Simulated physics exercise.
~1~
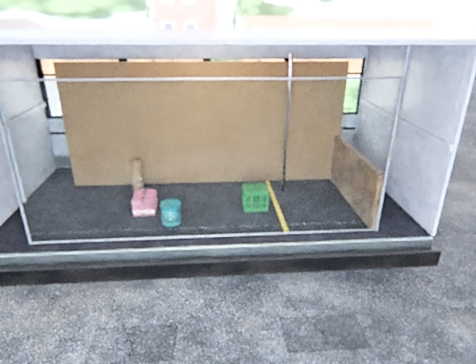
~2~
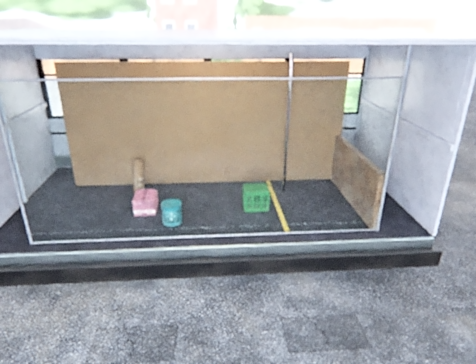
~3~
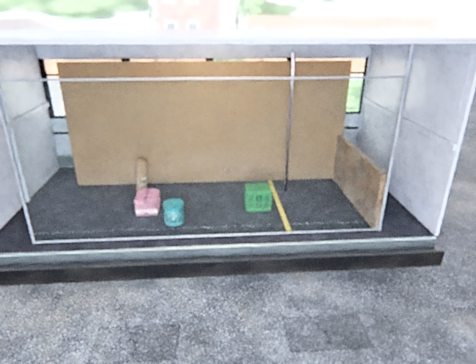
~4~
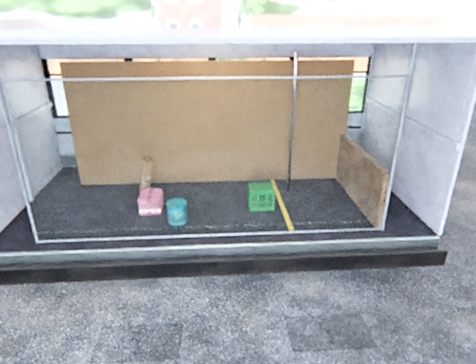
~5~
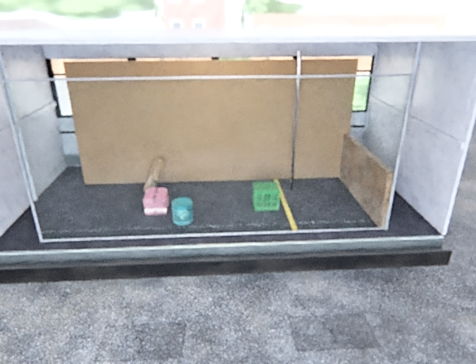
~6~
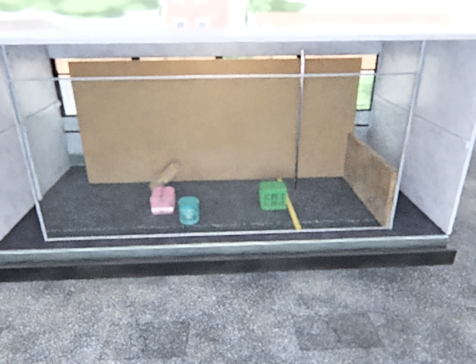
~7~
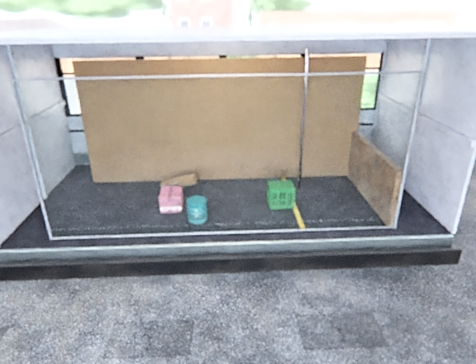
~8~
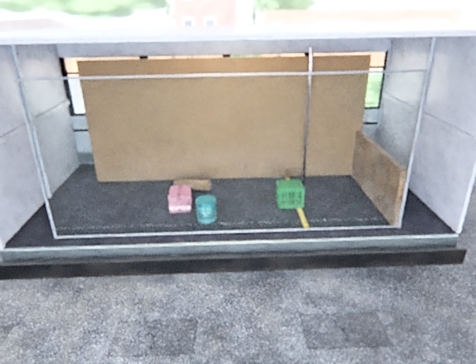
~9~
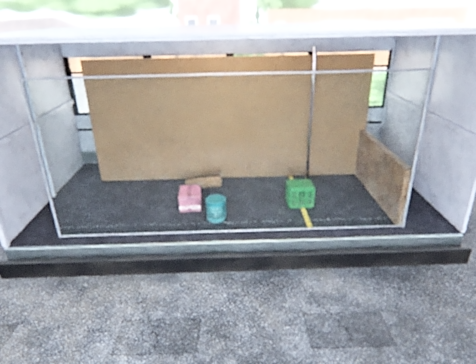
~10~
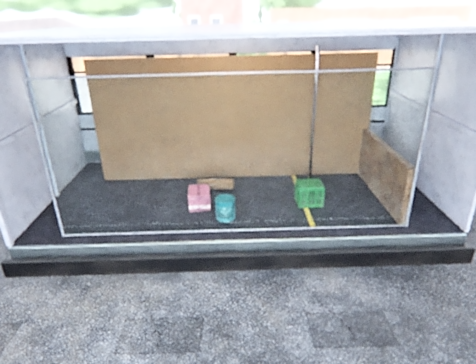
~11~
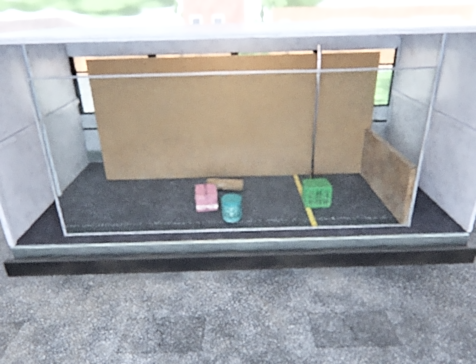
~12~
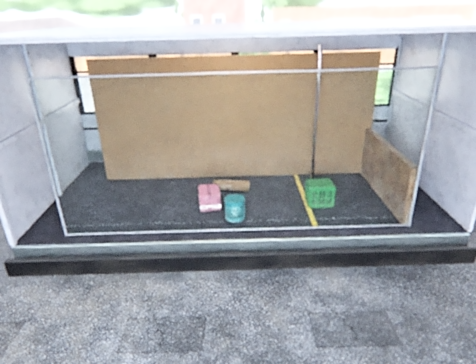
In the video, a brown roll, pink carton, teal bucket and green crate stand in an open bay as the roll leans and topples onto its side. The objects then slide right, the crate crossing the yellow line while the others stop short of it.
